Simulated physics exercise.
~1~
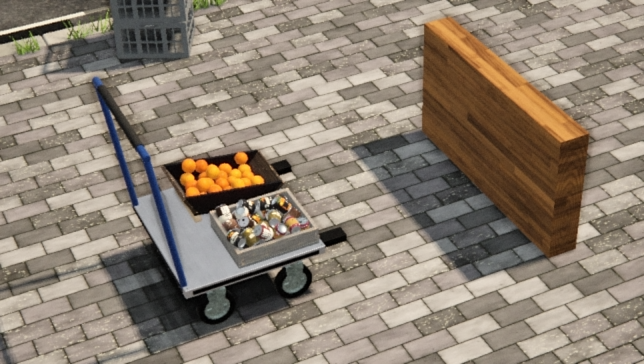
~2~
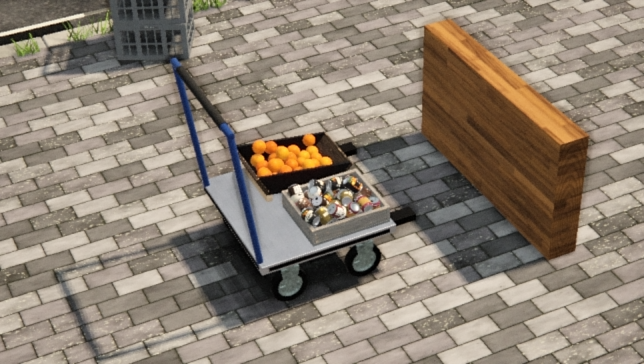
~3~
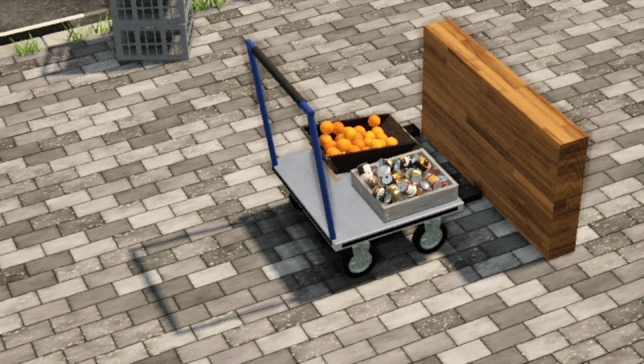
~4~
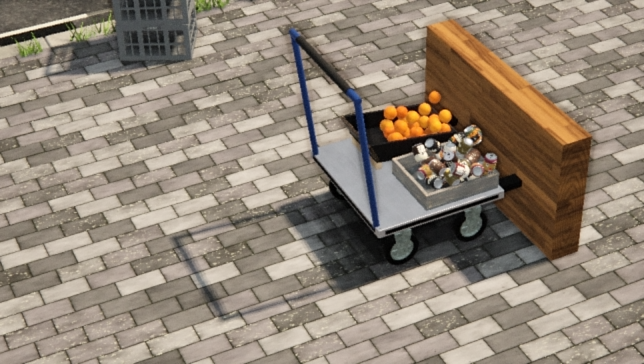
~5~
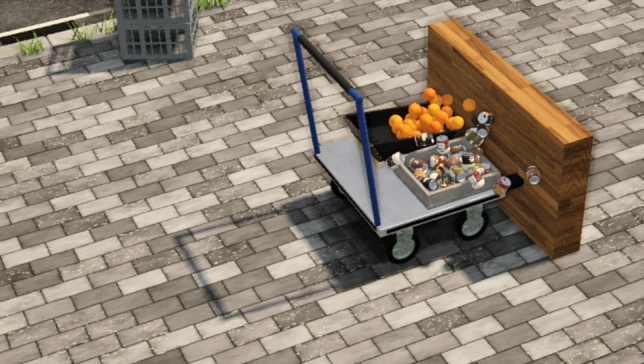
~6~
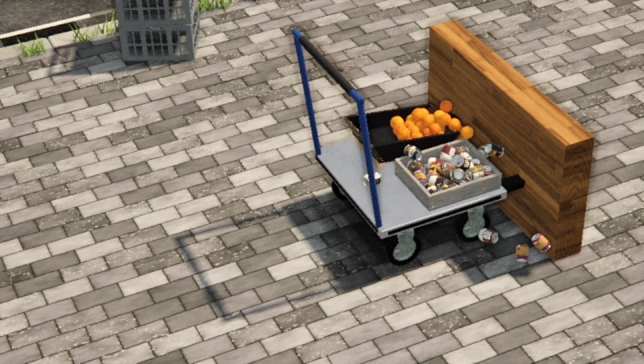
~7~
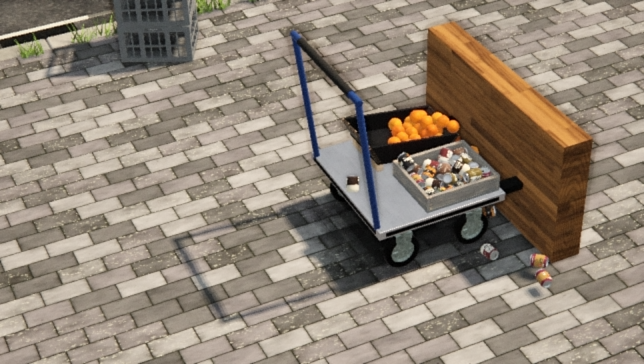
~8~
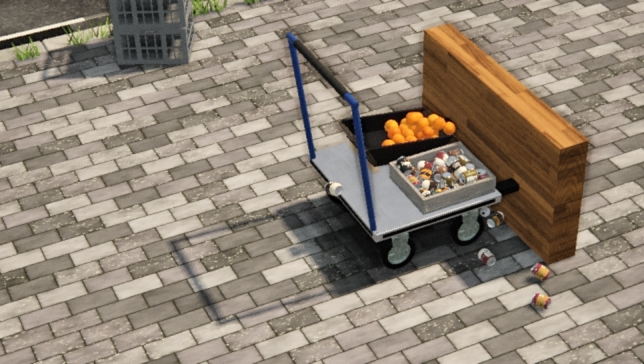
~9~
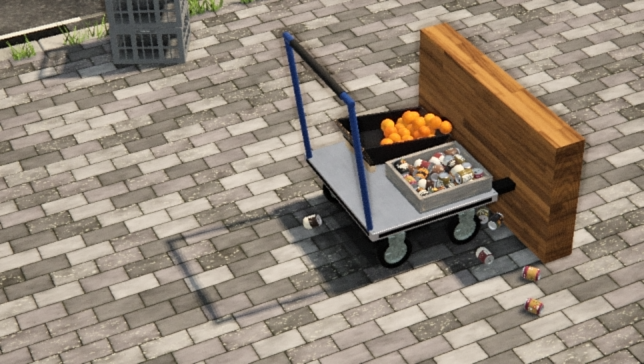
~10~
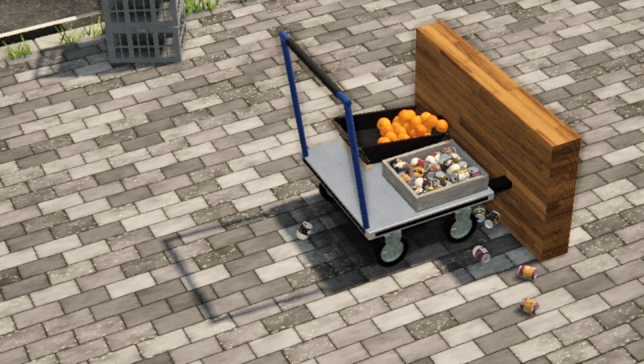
A flat trolley with a blue-sided handle rolls rightward across grey block paving towards a thick wooden wall, seen from above at an angle. On its pale deck sit a black box of oranges at the back and a grey box of small cans in front, while a grey crate stands at upper left. The trolley stops against the wall, and oranges and cans surge forward, some cans flying out. Several cans drop to the paving near the wall, and another appears beneath the handle end. The trolley stays put, both boxes still holding most of their contents, with cans scattered around it.
